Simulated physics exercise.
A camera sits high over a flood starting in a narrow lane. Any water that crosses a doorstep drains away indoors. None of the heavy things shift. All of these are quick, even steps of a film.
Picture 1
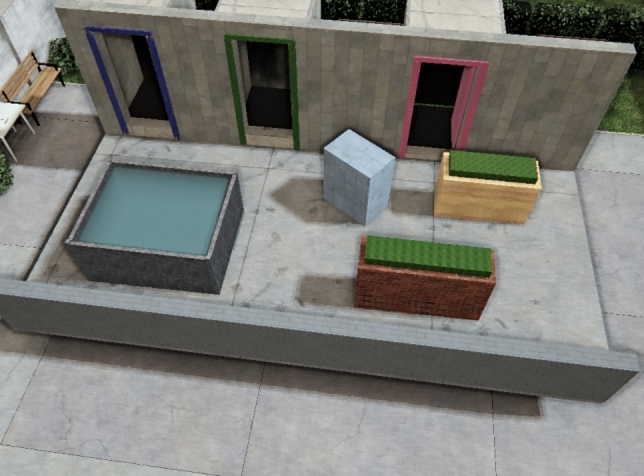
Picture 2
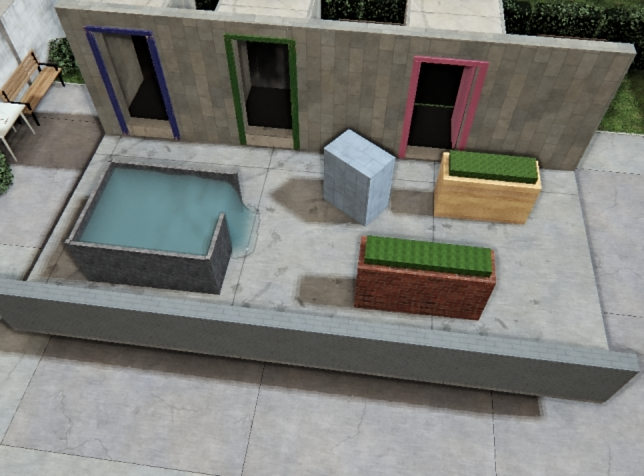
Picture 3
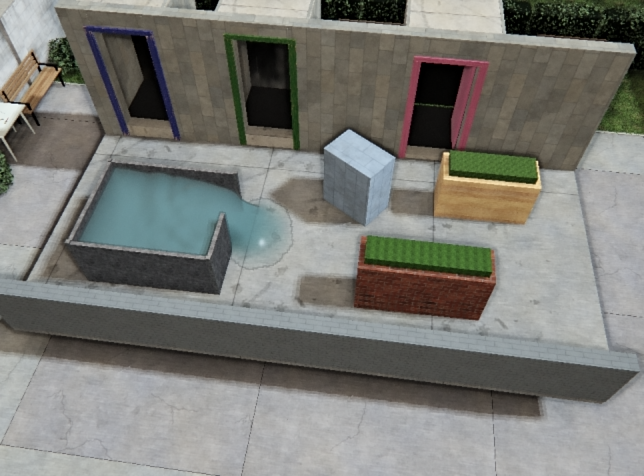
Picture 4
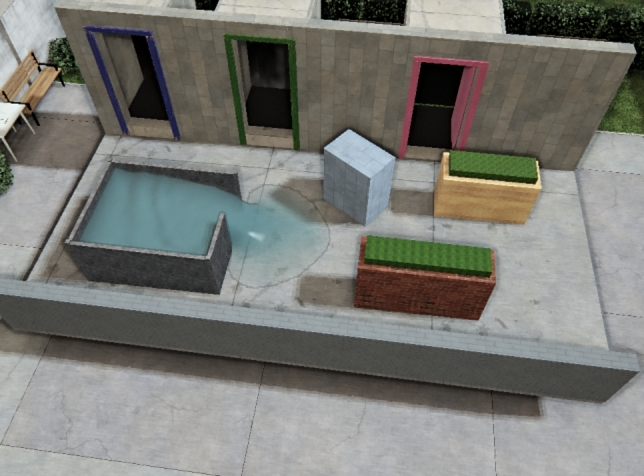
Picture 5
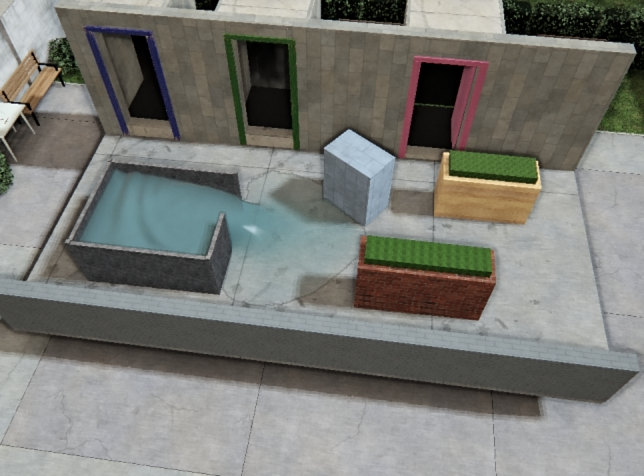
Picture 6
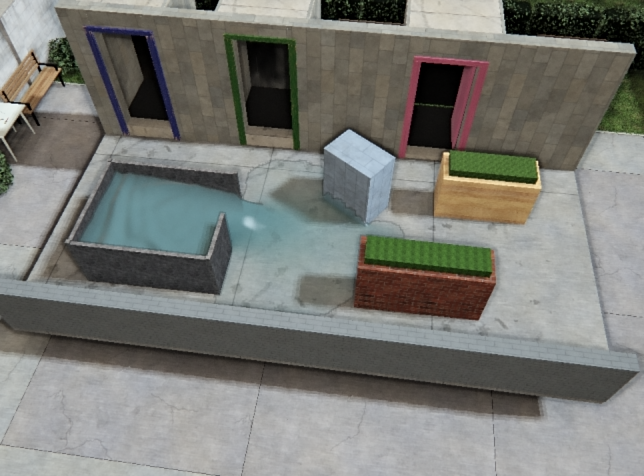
A gray tank full of blue-green water sat in a walled courtyard, then its right side opened and water poured out, spreading rightward across the pale floor around the gray block and toward the brick planter.
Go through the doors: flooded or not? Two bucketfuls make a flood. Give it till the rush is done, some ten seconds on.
One by one: The blue door will get two buckets at most; the green door will get two buckets at most; the pink door will get two buckets at most.
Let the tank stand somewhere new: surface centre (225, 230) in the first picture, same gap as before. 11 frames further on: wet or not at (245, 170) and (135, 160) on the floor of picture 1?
Result: Inundated; spared.
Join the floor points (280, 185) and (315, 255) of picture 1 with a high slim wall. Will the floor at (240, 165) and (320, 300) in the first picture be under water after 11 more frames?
Submerged and submerged, in that order.
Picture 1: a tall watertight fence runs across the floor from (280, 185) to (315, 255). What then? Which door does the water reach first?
I'd say the one in green.
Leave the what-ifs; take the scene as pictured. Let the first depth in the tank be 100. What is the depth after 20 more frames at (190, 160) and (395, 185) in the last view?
I reckon it's around 2 and then 4 in a hundred.
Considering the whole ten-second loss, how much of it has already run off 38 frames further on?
My figure: 65 percent.
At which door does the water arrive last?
Answer: The blue door.
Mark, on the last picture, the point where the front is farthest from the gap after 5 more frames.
The front tops out at about (535, 235).
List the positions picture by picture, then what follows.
The open tank at (157, 209) is whole and still, in the first picture.
Water pours out at (232, 217) and has run to (246, 208), in the second picture.
Water pours out at (232, 220) and has run to (283, 249), in the third picture.
The front is at (325, 241), out from the gap at (232, 221), in the fourth picture.
Water pours out at (233, 221) and has run to (360, 230), in the fifth picture.
Water pours out at (232, 221) and has run to a hidden place, in the sixth picture.
A moment on, water covers 35 % of the floor; the blue door not reached, the green door wet at the sill, nothing in, the pink door not reached.
Next, water covers 55 % of the floor; the blue door not reached, the green door wet at the sill, nothing in, the pink door wet at the sill, nothing in.
Then, water covers 80 % of the floor; the blue door wet at the sill, nothing in, the green door wet at the sill, nothing in, the pink door wet at the sill, nothing in.
Later, water covers 90 % of the floor; the blue door wet at the sill, nothing in, the green door wet at the sill, nothing in, the pink door wet at the sill, nothing in.
In the end, water covers 90 % of the floor; the blue door wet at the sill, nothing in, the green door wet at the sill, nothing in, the pink door wet at the sill, nothing in.
